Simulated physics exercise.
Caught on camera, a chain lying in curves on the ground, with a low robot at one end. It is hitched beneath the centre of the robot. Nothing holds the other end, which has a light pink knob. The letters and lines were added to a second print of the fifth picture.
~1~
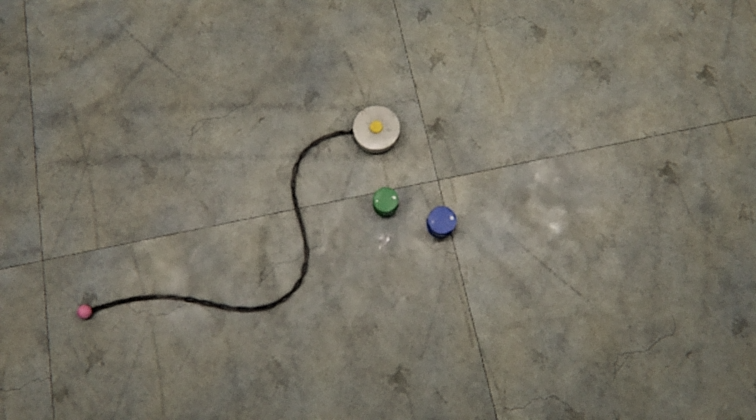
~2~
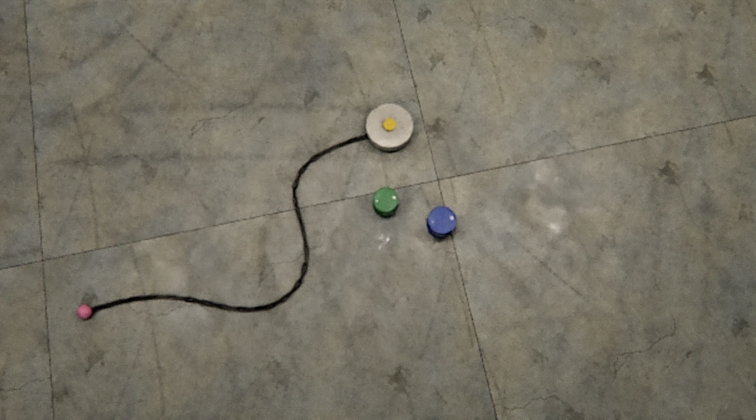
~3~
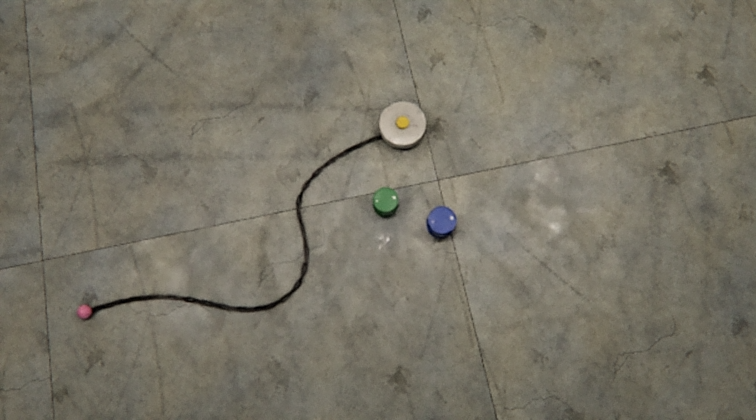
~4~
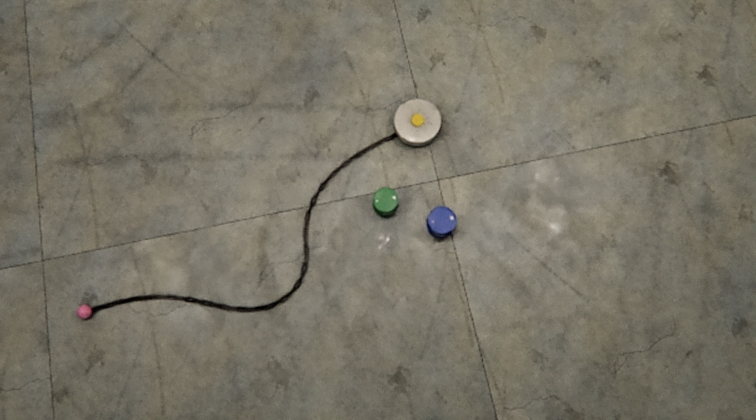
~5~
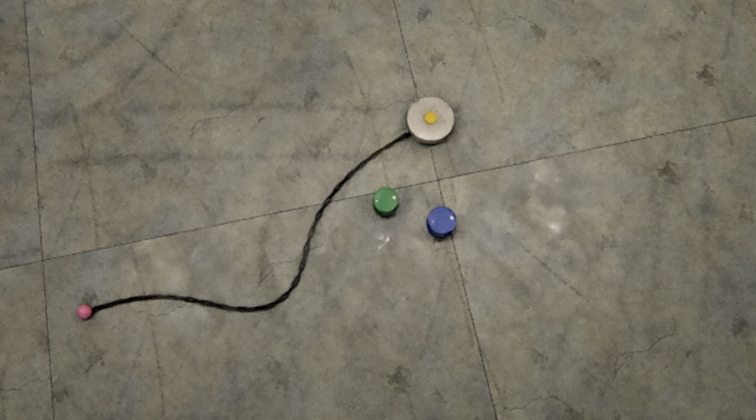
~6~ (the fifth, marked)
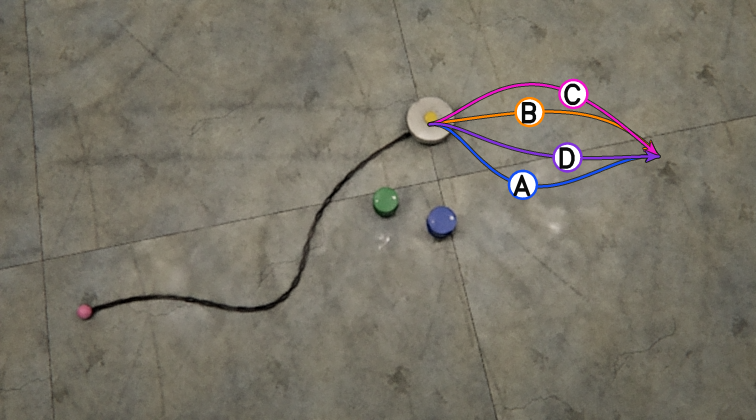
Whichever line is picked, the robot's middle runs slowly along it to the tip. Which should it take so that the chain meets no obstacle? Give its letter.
Take C.
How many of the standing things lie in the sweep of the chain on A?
Two.
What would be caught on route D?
It is the green pot.
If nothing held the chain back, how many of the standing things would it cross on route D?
One.
On the copy, A from (429, 124) via (534, 186) to (659, 156); B from (429, 124) via (546, 112) to (656, 154); C from (429, 124) via (547, 86) to (657, 155); D from (429, 124) via (539, 154) to (659, 156).
On C. First, robot (515, 83), middle of the chain (338, 199), free end (140, 298).
Then, robot (608, 109), middle of the chain (403, 166), free end (212, 266).
Finally, robot (663, 154), middle of the chain (445, 166), free end (249, 246); nothing has been touched.
By contrast, A meets the green pot and blue pot; B meets the green pot; D meets the green pot.
